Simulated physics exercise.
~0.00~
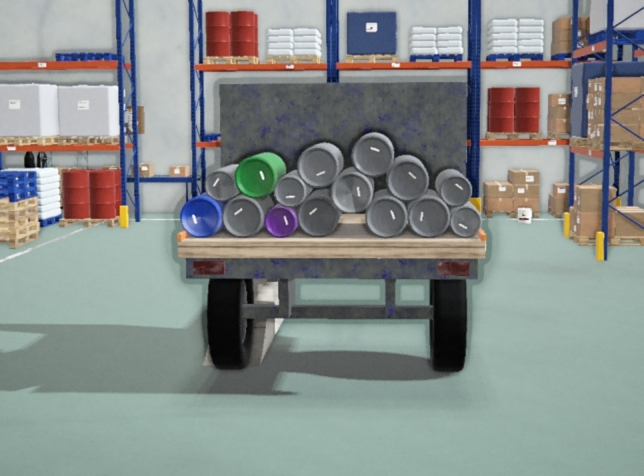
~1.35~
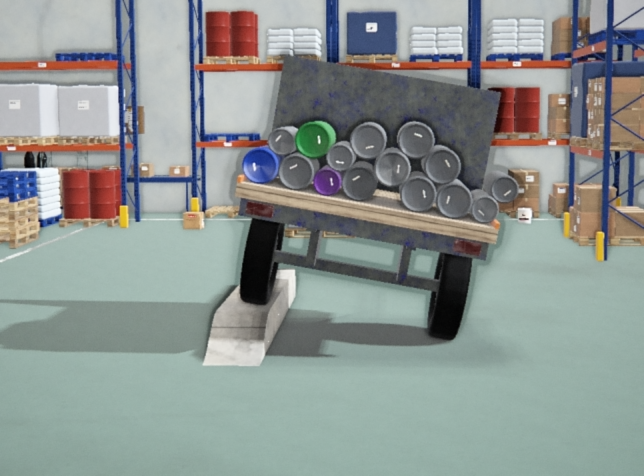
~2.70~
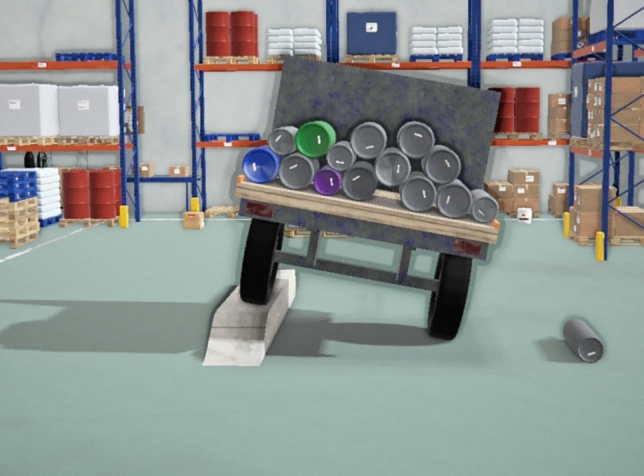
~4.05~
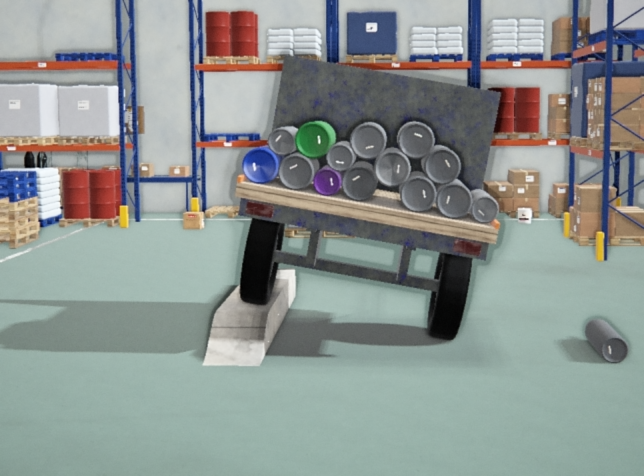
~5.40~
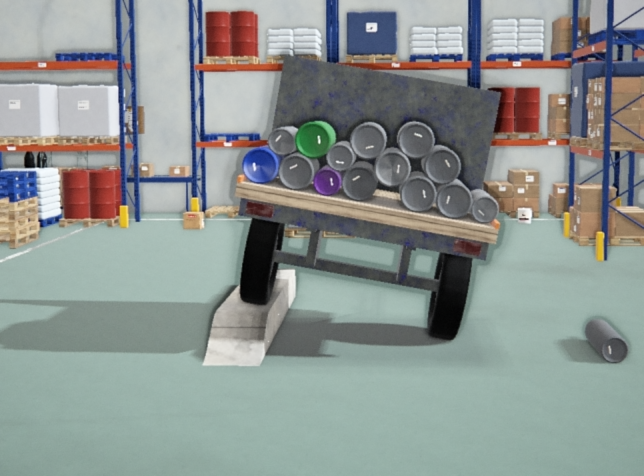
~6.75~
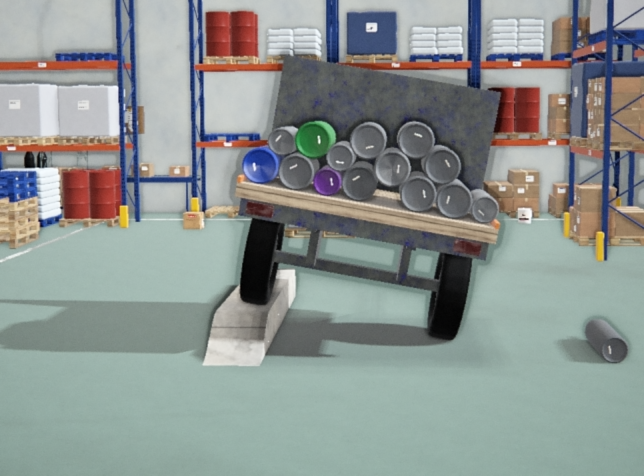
In a warehouse, a trailer tilts on a slab and one grey cylinder falls off right.
